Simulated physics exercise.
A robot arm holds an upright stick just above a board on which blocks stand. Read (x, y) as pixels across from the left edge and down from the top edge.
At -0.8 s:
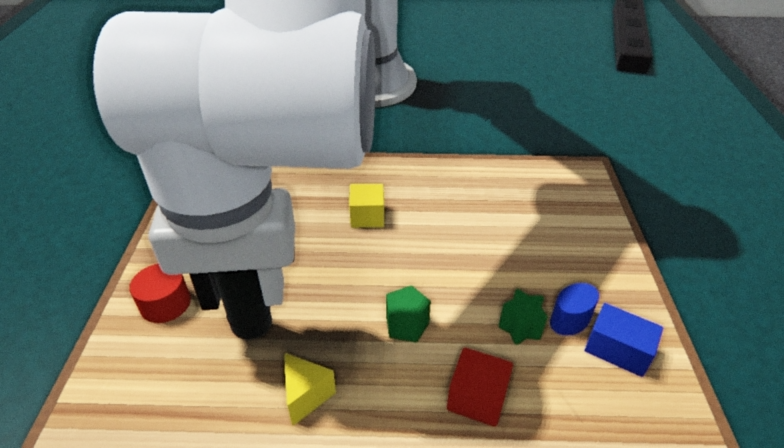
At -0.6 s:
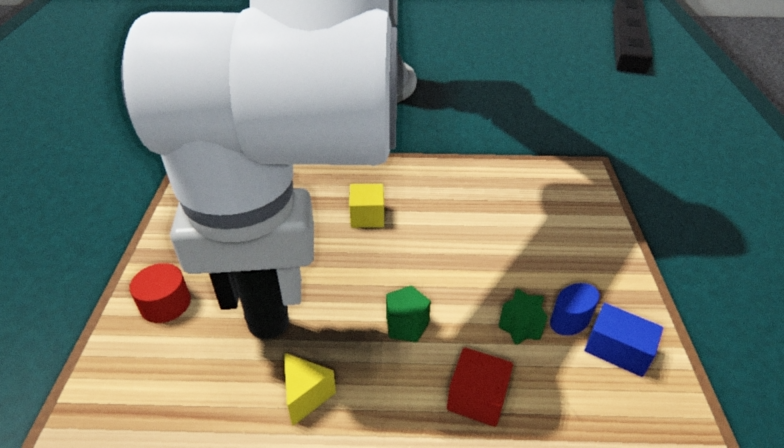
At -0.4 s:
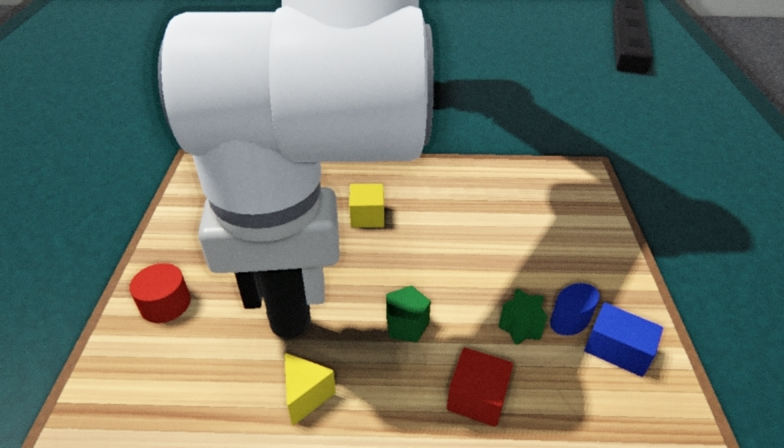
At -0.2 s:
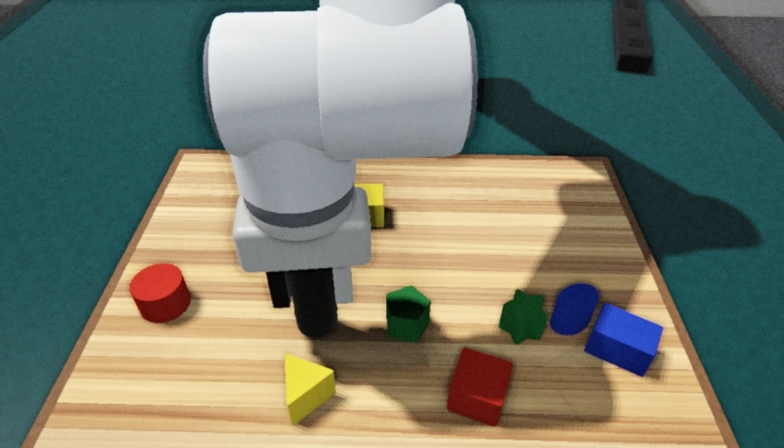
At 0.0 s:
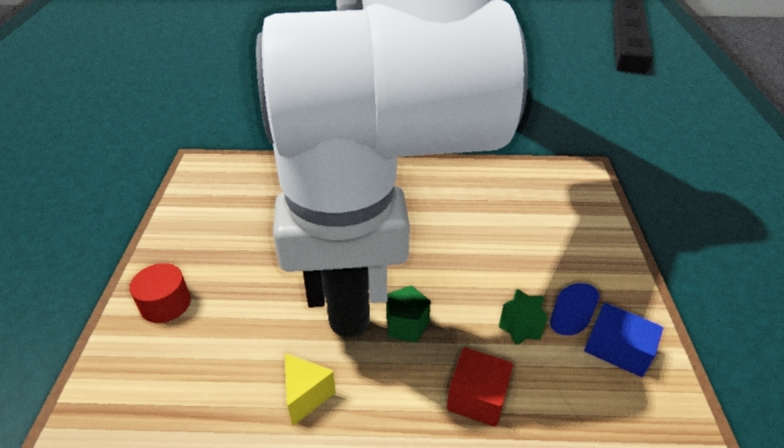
A robot arm moves its black stick rightward above a wooden board of colored blocks.
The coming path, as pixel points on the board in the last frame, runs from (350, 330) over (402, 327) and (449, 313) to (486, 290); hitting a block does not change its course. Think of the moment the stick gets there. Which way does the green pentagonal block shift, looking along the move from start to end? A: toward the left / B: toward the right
My pick is B.
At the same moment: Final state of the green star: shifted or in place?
Answer: Moved.
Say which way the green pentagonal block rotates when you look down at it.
Clockwise, looking down.
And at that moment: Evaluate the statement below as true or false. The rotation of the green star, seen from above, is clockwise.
The claim holds.
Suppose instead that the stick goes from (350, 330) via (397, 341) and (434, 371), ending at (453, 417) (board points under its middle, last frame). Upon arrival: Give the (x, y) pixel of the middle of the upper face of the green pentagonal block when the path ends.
The point I'd pick in the picture is (436, 301).
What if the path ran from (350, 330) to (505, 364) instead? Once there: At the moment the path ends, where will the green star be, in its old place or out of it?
By the end it is where it was.
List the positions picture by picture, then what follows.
The first picture shows stick tip at (252, 324); block tops, green pentagonal block at (407, 302); red square block at (482, 375); green star at (527, 305); blue oval block at (579, 297).
The second picture shows stick at (269, 324); blocks unchanged.
The third picture shows stick at (291, 323); blocks unchanged.
The fourth picture shows stick at (318, 322); blocks unchanged.
The fifth picture shows stick at (349, 321); green pentagonal block at (407, 302); red square block at (482, 375); green star at (527, 305); blue oval block at (579, 297).
What follows on the original path. One third of the way, stick at (403, 318); green pentagonal block at (443, 298).
Two thirds of the way, stick at (450, 304); green pentagonal block at (492, 289).
At the end, stick at (488, 281); green pentagonal block at (531, 280), turned 55° clockwise; red square block in place; green star at (546, 309), turned 45° clockwise; blue oval block at (585, 300), turned 20° anticlockwise.
